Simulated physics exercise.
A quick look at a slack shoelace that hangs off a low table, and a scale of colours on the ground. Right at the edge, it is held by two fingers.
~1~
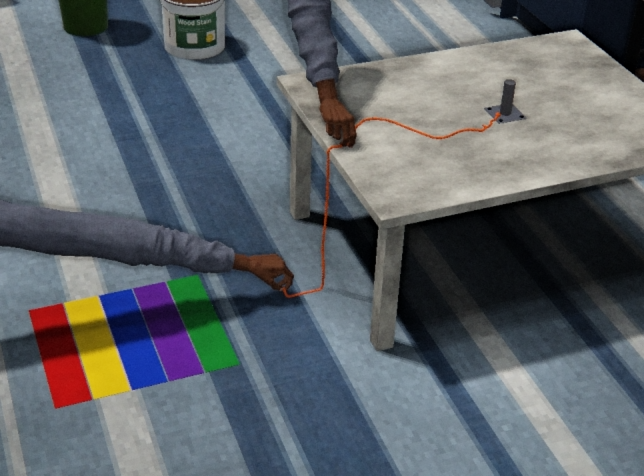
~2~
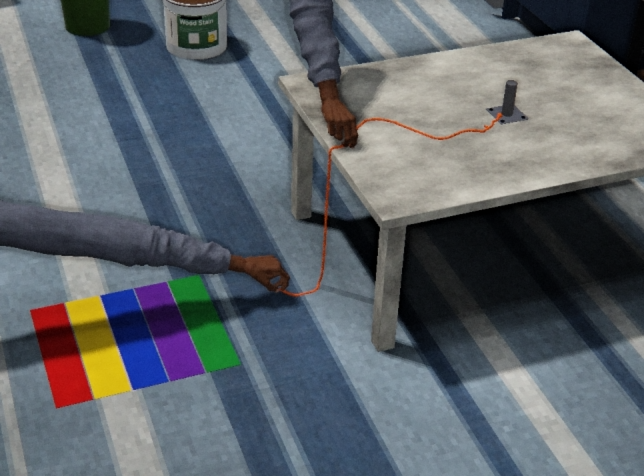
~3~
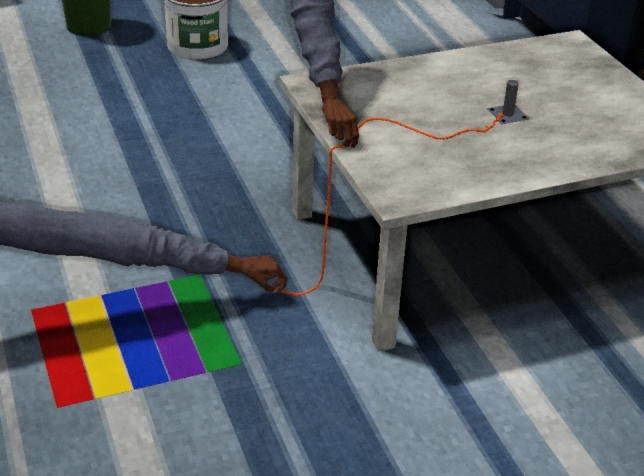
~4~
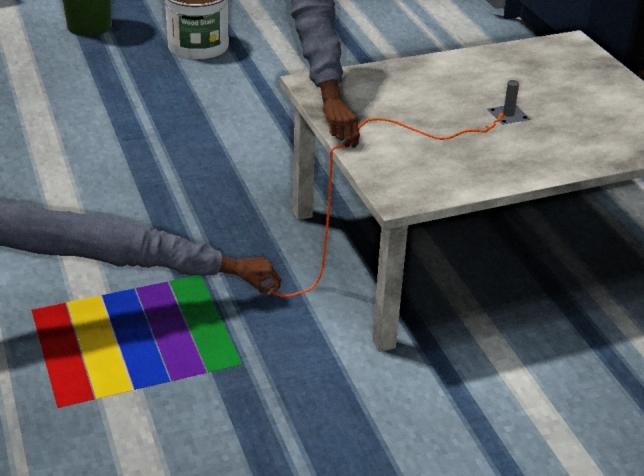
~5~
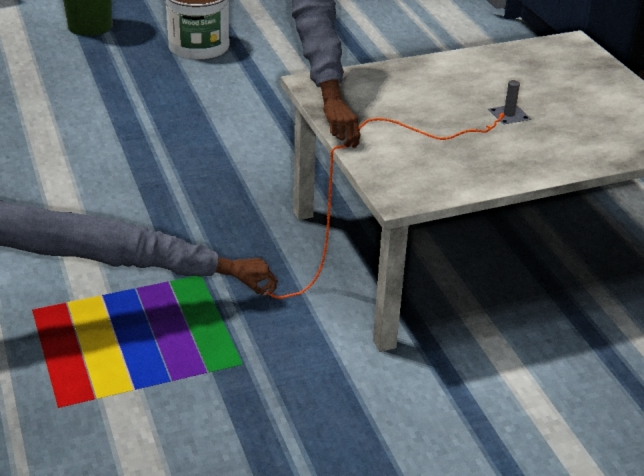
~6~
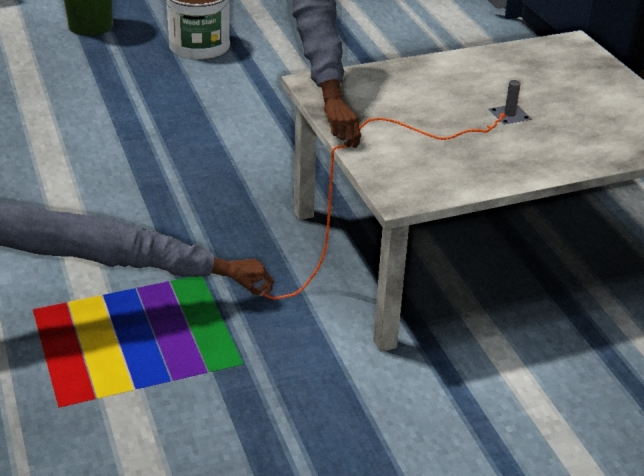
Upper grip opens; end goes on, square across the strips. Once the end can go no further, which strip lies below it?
The yellow strip lies below it.
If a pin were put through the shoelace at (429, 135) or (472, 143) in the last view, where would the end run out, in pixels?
Per try (px, approx.): (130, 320); (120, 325).
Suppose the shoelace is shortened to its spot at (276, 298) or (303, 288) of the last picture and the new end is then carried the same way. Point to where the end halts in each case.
Try by try, around (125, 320) and (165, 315).
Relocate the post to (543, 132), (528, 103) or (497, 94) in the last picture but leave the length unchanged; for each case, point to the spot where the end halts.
Pixels, try by try: About (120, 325), (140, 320), (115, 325).
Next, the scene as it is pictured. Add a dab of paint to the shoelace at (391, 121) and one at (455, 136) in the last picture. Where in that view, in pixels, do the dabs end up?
To (359, 141) for the first and to (427, 129) for the second.
Soon after, end near (166, 314); over purple.
Then, end near (124, 323); over blue.
At full stretch, end near (99, 328); over yellow. The yellow one.
